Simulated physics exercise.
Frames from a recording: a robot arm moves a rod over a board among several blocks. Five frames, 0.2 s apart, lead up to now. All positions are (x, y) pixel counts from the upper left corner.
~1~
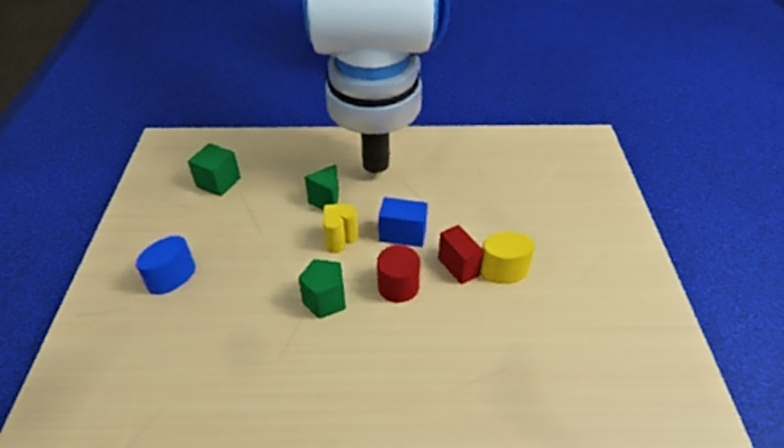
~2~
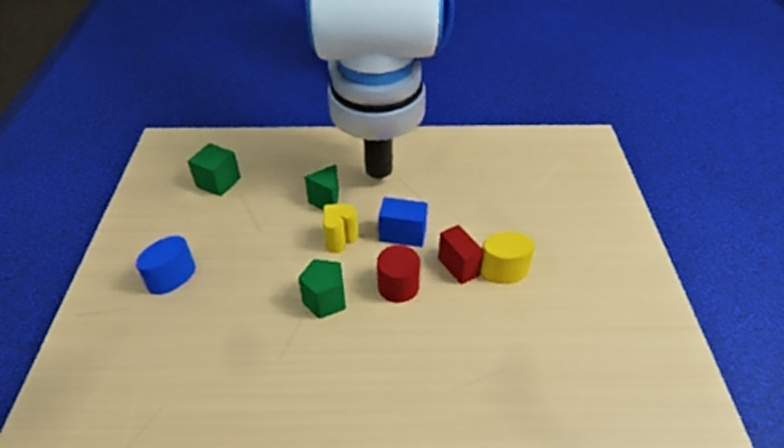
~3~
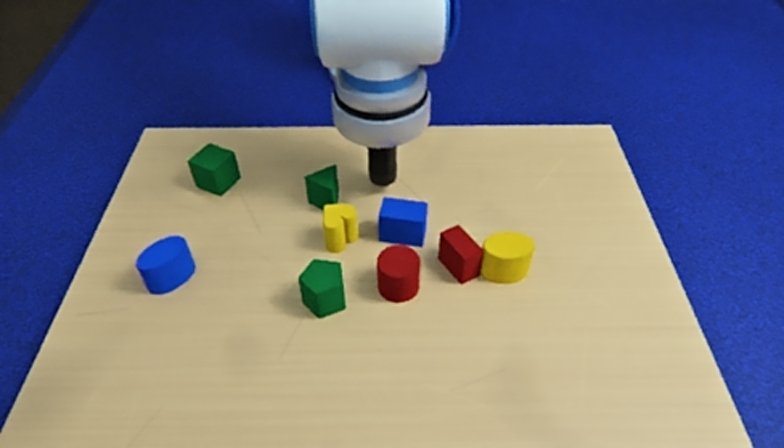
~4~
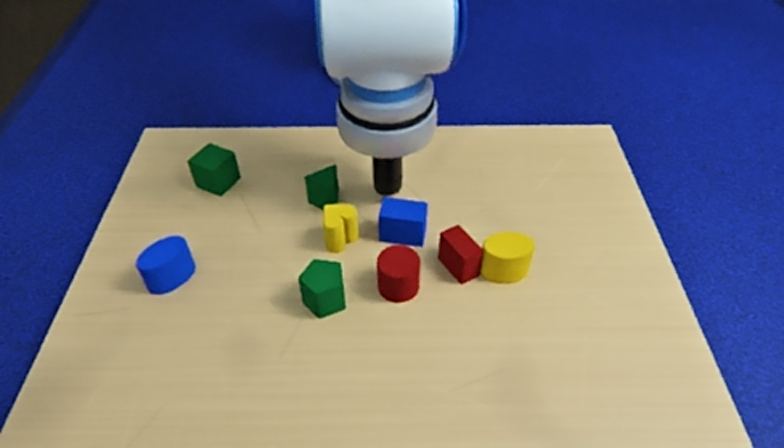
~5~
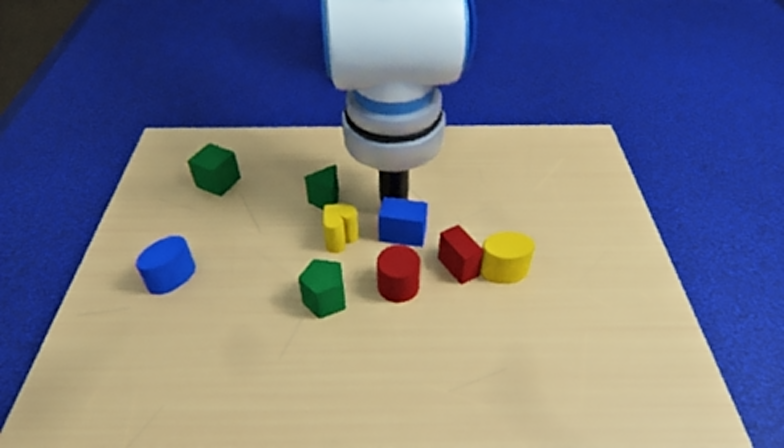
On a pale wooden board, a robot arm lowers its black rod slightly rightward toward the viewer, nearing a still blue block.
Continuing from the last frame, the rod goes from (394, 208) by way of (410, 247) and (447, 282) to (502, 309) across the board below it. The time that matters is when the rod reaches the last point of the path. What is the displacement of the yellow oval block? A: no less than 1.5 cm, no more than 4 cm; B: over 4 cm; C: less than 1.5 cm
It's A.
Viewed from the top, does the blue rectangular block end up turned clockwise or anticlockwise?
Looking down, it rotates clockwise.
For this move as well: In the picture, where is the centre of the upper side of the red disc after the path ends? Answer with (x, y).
At pixel (393, 291).
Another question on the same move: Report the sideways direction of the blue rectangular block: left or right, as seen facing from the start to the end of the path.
Right-hand side.
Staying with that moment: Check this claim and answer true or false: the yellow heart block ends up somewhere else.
False - the claim does not hold.
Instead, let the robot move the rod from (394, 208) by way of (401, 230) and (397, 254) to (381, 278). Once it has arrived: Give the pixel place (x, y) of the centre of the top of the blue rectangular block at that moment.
Just about (395, 274).
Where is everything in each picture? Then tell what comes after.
In the first frame, tip of the rod at (376, 165), middles of tops, yellow heart block at (337, 214), red disc at (399, 260), blue rectangular block at (403, 209), red rectangular block at (462, 241), yellow oval block at (509, 244).
In the second frame, rod at (379, 171), nothing pushed.
In the third frame, rod at (383, 178), nothing pushed.
In the fourth frame, rod at (388, 187), nothing pushed.
In the fifth frame, rod at (394, 199), yellow heart block at (337, 214), red disc at (399, 260), blue rectangular block at (403, 209), red rectangular block at (462, 241), yellow oval block at (509, 244).
What follows on the original path. One third of the way, rod at (411, 237); red disc at (397, 271); blue rectangular block at (414, 244).
Two thirds of the way, rod at (449, 273); red disc at (393, 291); blue rectangular block at (425, 273), turned 30° clockwise; red rectangular block at (472, 241); yellow oval block at (515, 244).
At the end, rod at (504, 299); yellow heart block unmoved; red disc at (393, 291); blue rectangular block at (425, 273), turned 30° clockwise; red rectangular block at (481, 244), turned 15° anticlockwise; yellow oval block at (526, 239).
